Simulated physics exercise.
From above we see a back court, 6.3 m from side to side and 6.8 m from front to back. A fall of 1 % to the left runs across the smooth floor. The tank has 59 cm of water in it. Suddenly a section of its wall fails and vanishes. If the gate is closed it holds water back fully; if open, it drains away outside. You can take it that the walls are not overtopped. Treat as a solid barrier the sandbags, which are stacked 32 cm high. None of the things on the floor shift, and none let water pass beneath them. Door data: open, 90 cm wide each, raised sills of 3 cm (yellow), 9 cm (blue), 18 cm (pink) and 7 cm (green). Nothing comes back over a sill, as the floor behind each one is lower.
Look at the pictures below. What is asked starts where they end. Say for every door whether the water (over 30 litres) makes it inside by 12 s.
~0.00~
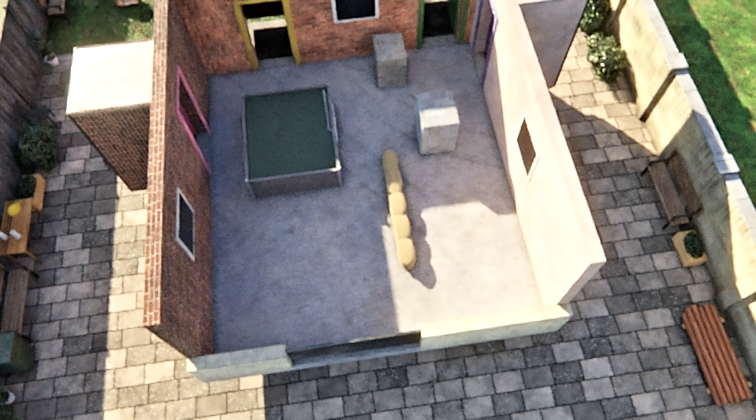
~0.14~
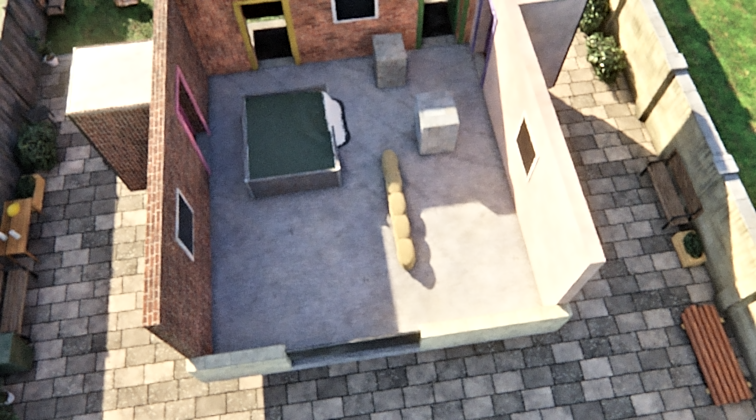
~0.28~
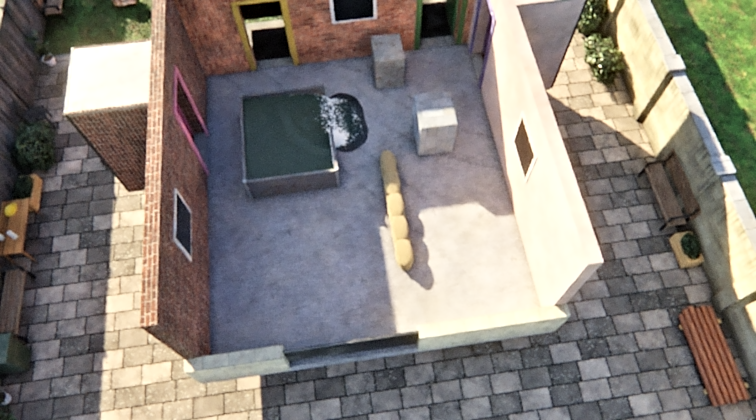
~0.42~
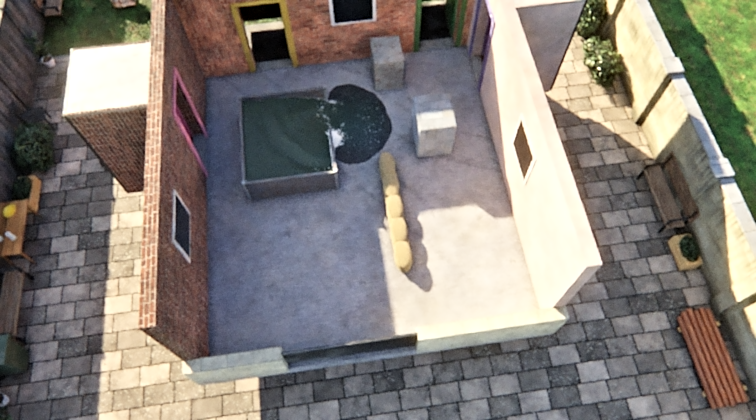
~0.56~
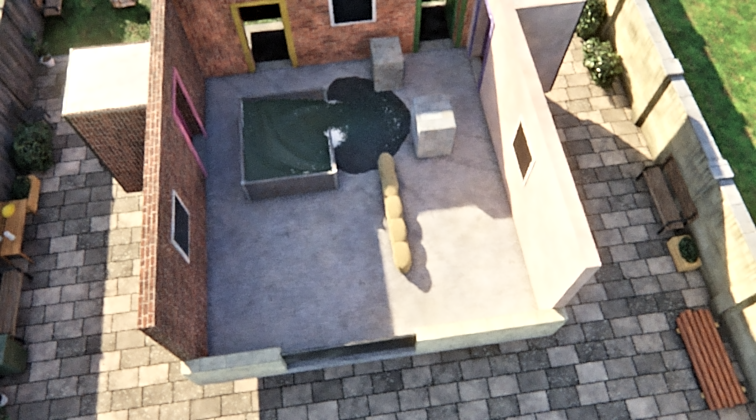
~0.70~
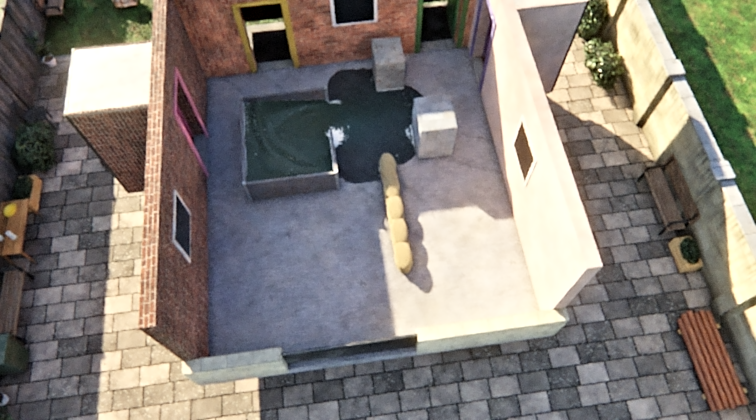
Yellow door: Fails to top it. Blue door: Tops it. Pink door: Fails to top it. Green door: Tops it.
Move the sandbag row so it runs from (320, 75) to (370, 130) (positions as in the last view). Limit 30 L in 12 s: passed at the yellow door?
Then, at yellow, the limit is surpassed.
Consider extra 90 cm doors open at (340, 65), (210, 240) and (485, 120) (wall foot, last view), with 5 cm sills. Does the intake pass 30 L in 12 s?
Well, the first is on the high side, the second is on the low side, and the third is on the high side.
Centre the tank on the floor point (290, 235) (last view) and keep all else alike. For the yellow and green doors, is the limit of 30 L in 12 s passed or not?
Yellow gets more than that, green gets no more than that.
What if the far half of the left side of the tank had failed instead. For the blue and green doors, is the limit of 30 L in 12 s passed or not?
Result: Blue limit not passed, green limit not passed.
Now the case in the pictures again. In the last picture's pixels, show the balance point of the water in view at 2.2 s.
I'd put it close to (340, 135).
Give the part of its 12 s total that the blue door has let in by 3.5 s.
Fraction in by then: Around 70 per cent.
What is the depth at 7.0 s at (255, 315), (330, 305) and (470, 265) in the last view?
0, 2 and 6 cm.
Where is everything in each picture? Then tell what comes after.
In the first frame, still water, 59 cm deep, in the tank at (290, 133).
In the second frame, the front is at (335, 102), 0.6 m from the gap at (331, 119); 0.3 m2 of floor is under water; 59 cm left at the back of the tank.
In the third frame, the front is at (363, 139), 0.9 m from the gap at (329, 120); 0.9 m2 of floor is under water; 59 cm left at the back of the tank.
In the fourth frame, water pours out at (328, 122) and has run 1.3 m, to (387, 130); typically 7 cm deep outside, 59 cm at the tank's back.
In the fifth frame, the front is at (407, 124), 1.8 m from the gap at (328, 122); 3.1 m2 of floor is under water; 58 cm left at the back of the tank.
In the sixth frame, the front is at a hidden place, 2.3 m from the gap at (329, 122); 4.0 m2 of floor is under water; 53 cm left at the back of the tank.
After 1.4 s water covers 20 % of the floor and is deepest (32 cm) near (336, 125); yellow door not reached, blue door 11 cm at the sill, 1 L in, pink door not reached, green door not reached.
After 2.2 s water covers 30 % of the floor and is deepest (32 cm) near (475, 100); yellow door not reached, blue door 22 cm at the sill, 43 L in, pink door not reached, green door 7 cm at the sill, 0 L in.
After 3.5 s water covers 50 % of the floor and is deepest (22 cm) near (466, 95); yellow door 2 cm at the sill, 0 L in, blue door 19 cm at the sill, 122 L in, pink door not reached, green door 14 cm at the sill, 14 L in.
After 7.0 s water covers 70 % of the floor and is deepest (12 cm) near (477, 107); yellow door 2 cm at the sill, 0 L in, blue door 8 cm at the sill, 170 L in, pink door 3 cm at the sill, 0 L in, green door 10 cm at the sill, 57 L in.
After 12.0 s water covers 90 % of the floor and is deepest (10 cm) near (209, 367); yellow door 3 cm at the sill, 0 L in, blue door 5 cm at the sill, 170 L in, pink door 5 cm at the sill, 0 L in, green door 5 cm at the sill, 68 L in.
